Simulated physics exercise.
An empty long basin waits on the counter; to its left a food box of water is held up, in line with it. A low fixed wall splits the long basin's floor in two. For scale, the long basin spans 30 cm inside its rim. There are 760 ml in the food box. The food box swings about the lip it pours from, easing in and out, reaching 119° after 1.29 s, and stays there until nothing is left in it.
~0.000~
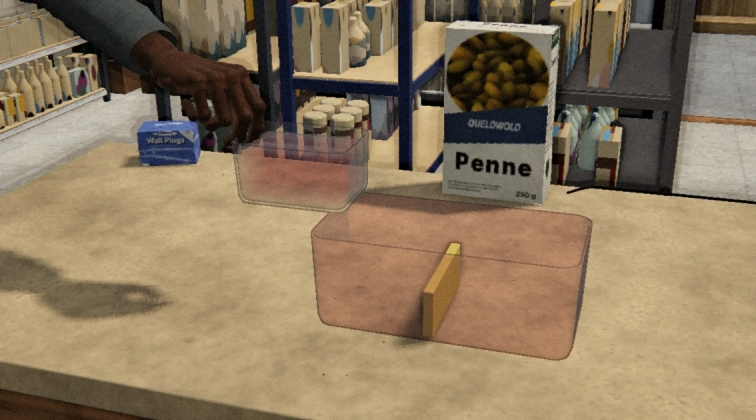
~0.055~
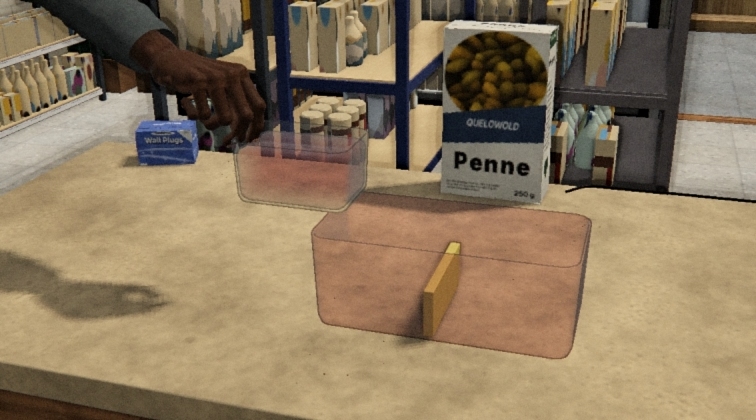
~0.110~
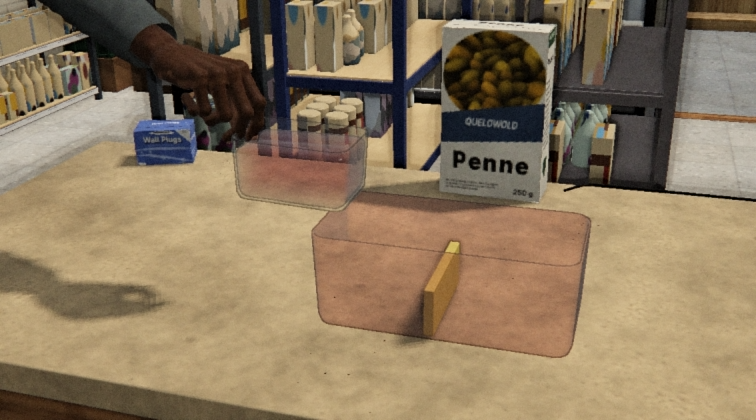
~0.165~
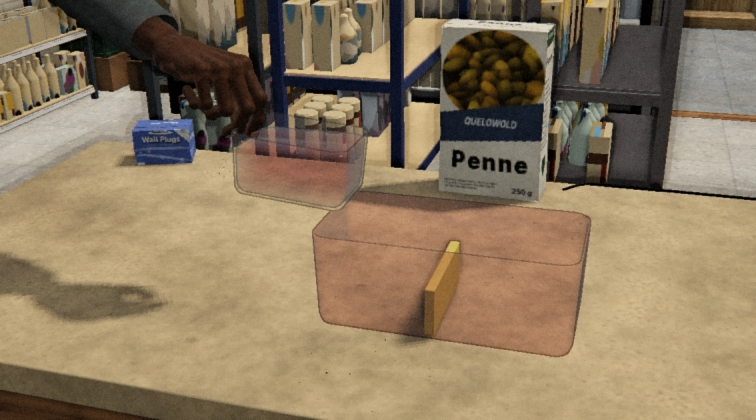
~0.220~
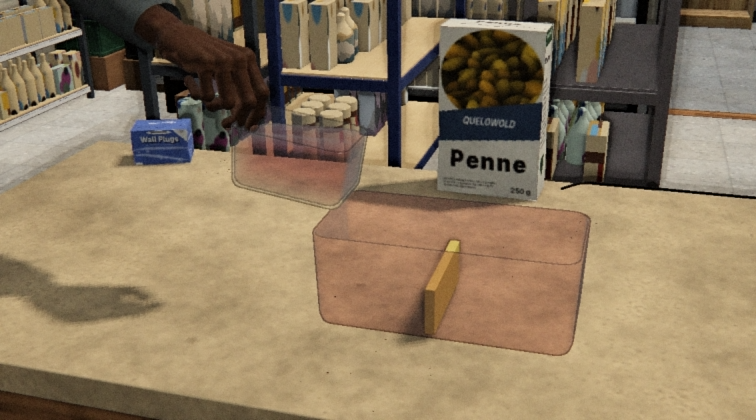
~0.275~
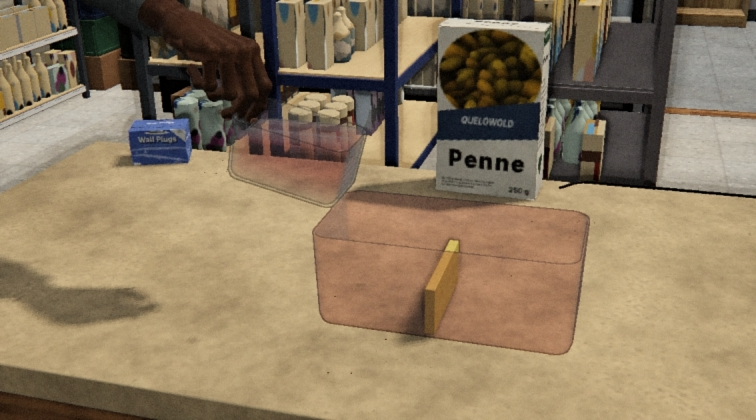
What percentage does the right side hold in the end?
Roughly 51 per cent is past the wall.
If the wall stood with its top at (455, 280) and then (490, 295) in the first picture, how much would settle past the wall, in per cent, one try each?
First 25, then 15 per cent.
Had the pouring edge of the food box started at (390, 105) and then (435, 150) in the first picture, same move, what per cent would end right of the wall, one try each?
First 95, then 95 per cent.
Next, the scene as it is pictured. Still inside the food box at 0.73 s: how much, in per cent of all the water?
Some 42 per cent.
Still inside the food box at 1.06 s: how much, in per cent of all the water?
Some 4 per cent.
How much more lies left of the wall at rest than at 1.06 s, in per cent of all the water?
About 12 per cent.
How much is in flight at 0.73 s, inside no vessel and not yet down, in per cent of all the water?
Near 34 in a hundred.
By 0.73 s the tilt is 72° and 43 per cent is still to pour, 21 is left of the wall and 1 right of it.
By 1.06 s the tilt is 110° and 4 per cent is still to pour, 37 is left of the wall and 50 right of it.
By 1.41 s the tilt is 119° and 0 per cent is still to pour, 49 is left of the wall and 51 right of it.
By 1.79 s the tilt is 119° and 0 per cent is still to pour, 49 is left of the wall and 51 right of it.
At rest 49 per cent lies left of the wall, 51 right of it and 1 outside.
